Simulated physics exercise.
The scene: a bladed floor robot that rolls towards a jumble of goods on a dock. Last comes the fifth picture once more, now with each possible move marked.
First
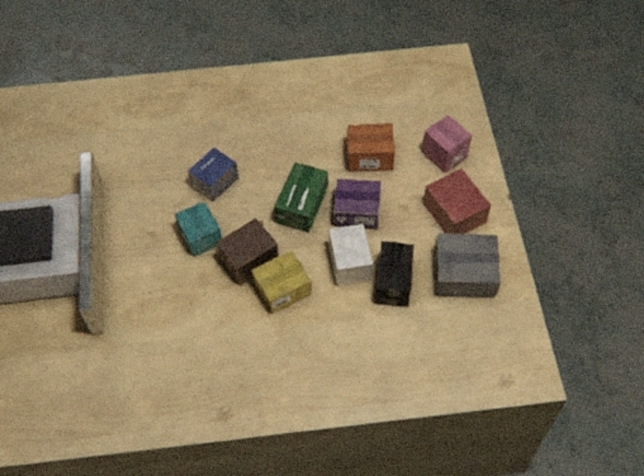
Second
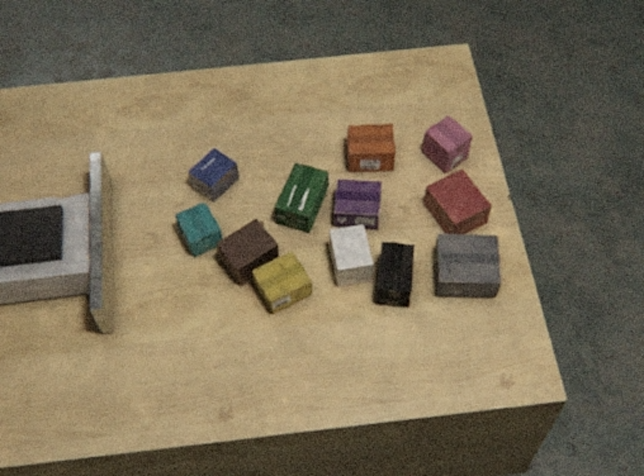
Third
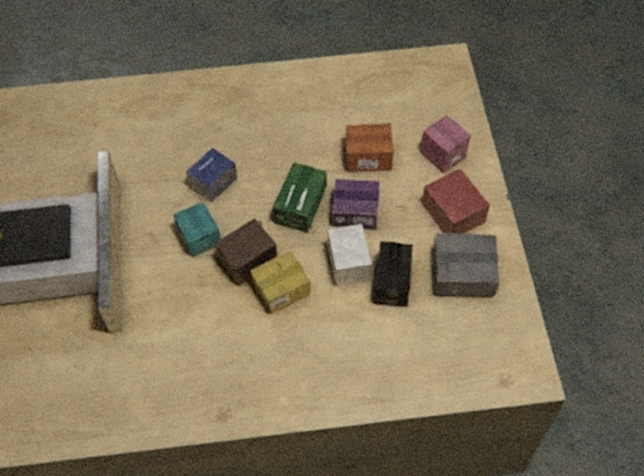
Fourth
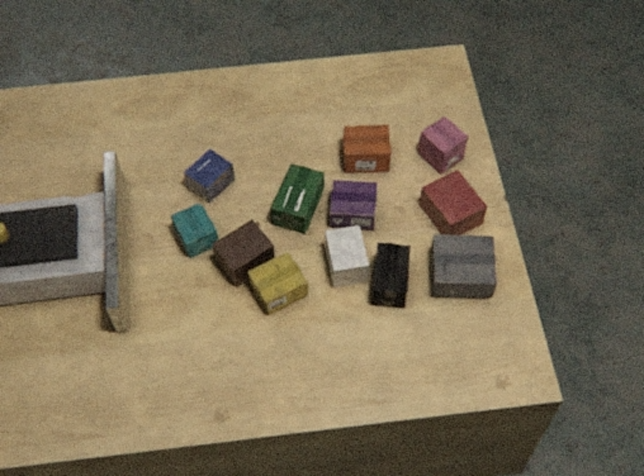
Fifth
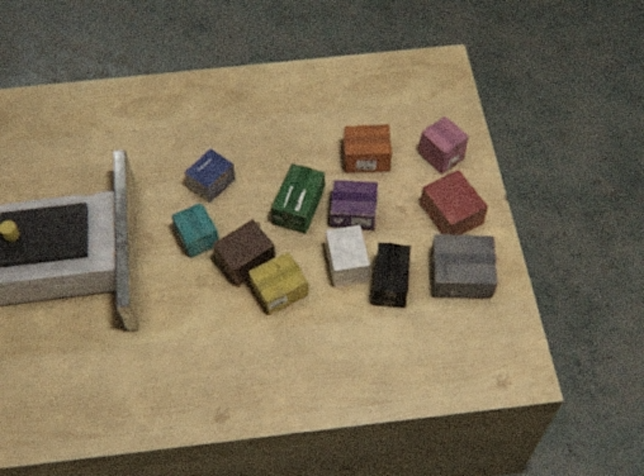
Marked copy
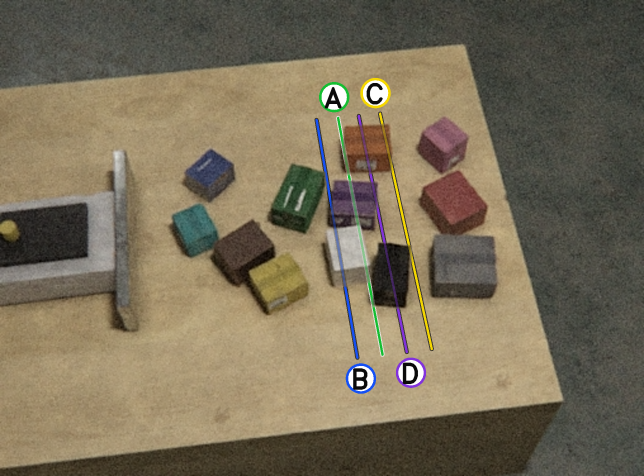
On a wooden dock surface, a gray robot with an upright blade at its front rolls slowly rightward from the left edge, gradually nearing a scattered group of colorful boxes, which stay where they are.
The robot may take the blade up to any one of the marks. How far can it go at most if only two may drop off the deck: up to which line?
Stop at C.
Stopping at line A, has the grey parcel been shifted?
Yes.
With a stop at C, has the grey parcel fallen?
Yes.
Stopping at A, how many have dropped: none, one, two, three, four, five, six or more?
In all, none.
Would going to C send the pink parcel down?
No.
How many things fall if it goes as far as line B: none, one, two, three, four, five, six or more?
The count is none.
On the marked copy, A at (359, 227); B at (335, 229); C at (404, 222); D at (381, 224).
Following C. Soon after the start, robot (154, 222); blue box (251, 168); brown crate (264, 253).
Later, robot (256, 211); grey parcel (485, 266); red crate (465, 205).
In the end, robot (333, 203); red crate over the edge; grey parcel over the edge; two fallen.
As for the rest, A is within the limit but short; B is within the limit but short; D is within the limit but short.
